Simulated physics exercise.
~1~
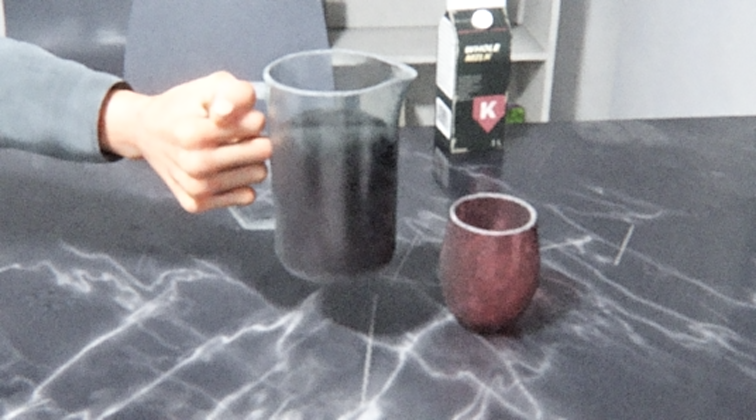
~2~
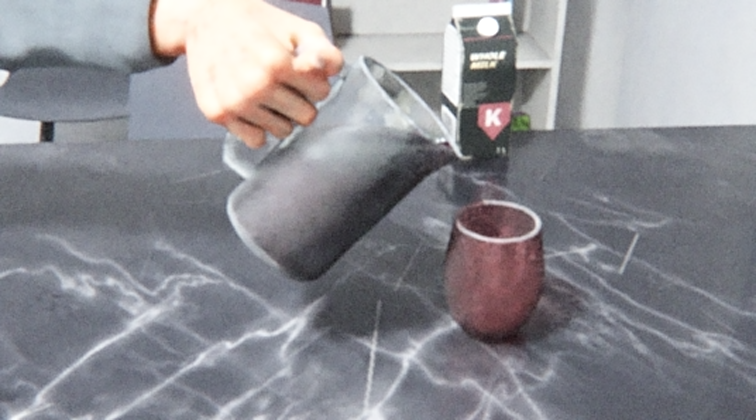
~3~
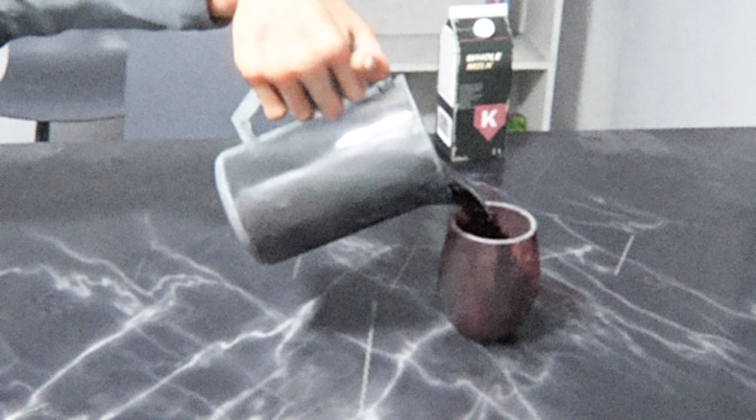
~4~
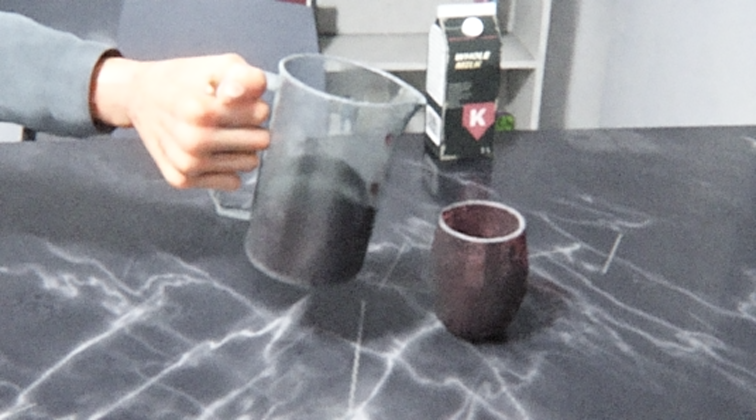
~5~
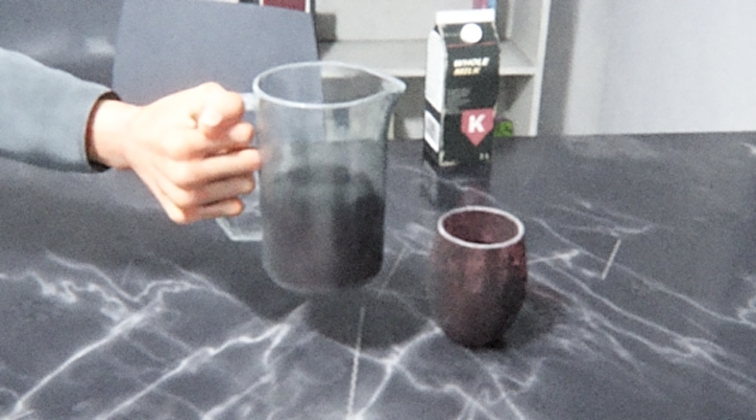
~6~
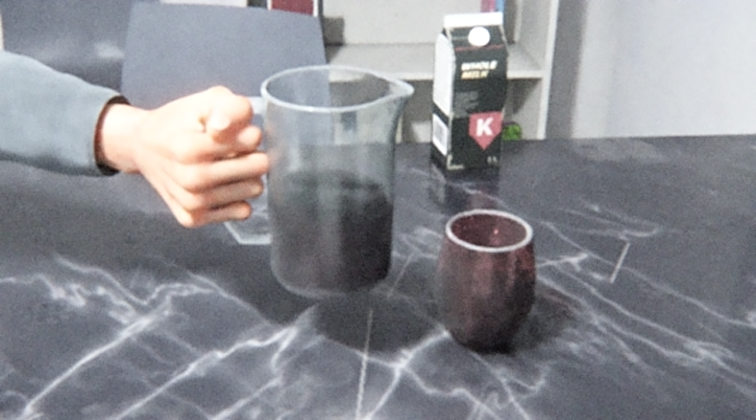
Hand tilting a clear jug to pour dark liquid into a reddish stemless glass on a marbled table, then levelling it beside the glass.
